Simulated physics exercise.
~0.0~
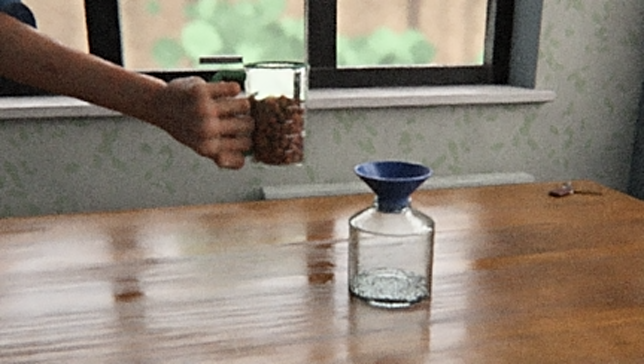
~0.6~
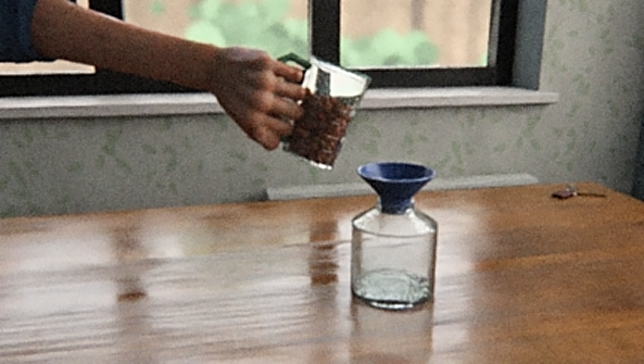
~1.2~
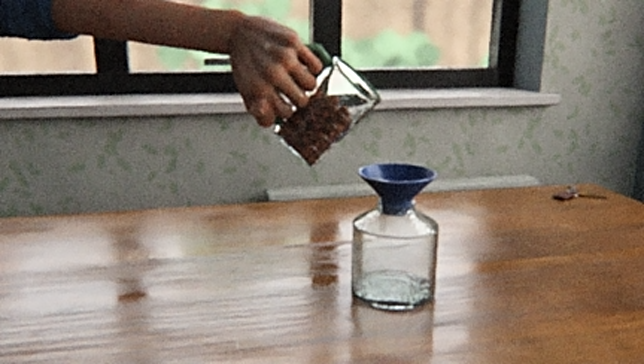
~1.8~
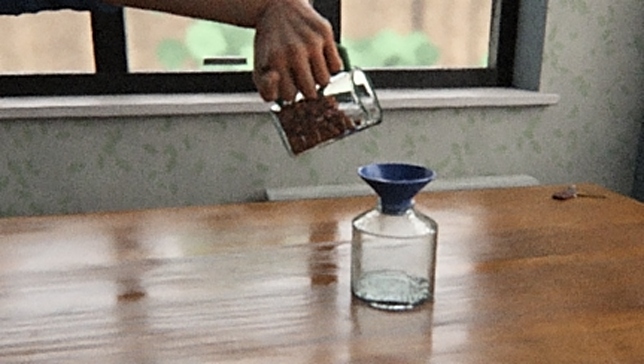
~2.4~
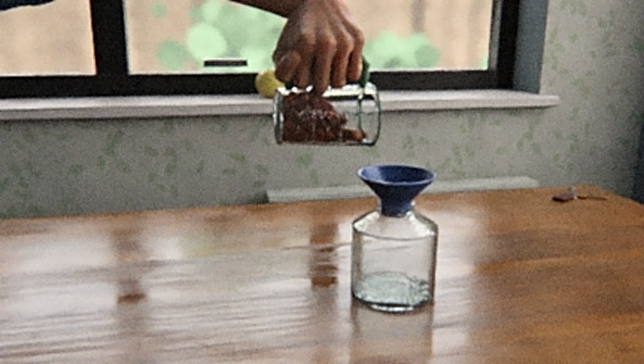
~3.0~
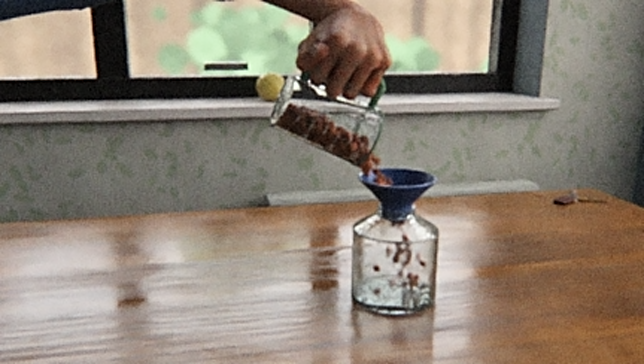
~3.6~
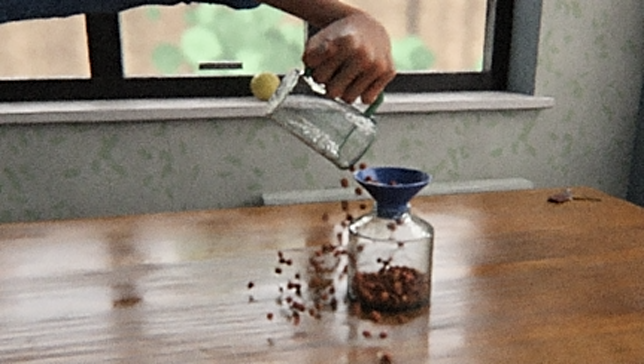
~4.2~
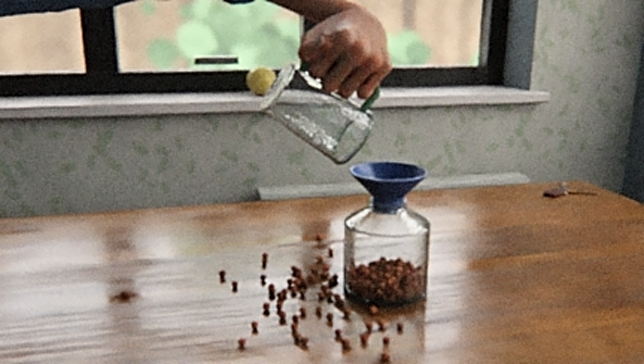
A hand holding a clear glass cup of reddish-brown pellets reaches in from the left, in a slightly swaying view across a shiny wooden table towards a window and a pale patterned wall. Right of centre on the table stands a clear glass jar with a blue funnel in its neck. The hand moves the cup right and tips it over until pellets pour through the funnel into the jar. Then some fall past the funnel's left side and scatter over the table. Finally the cup hangs tilted and empty, with most pellets heaped in the jar and some lying around it.
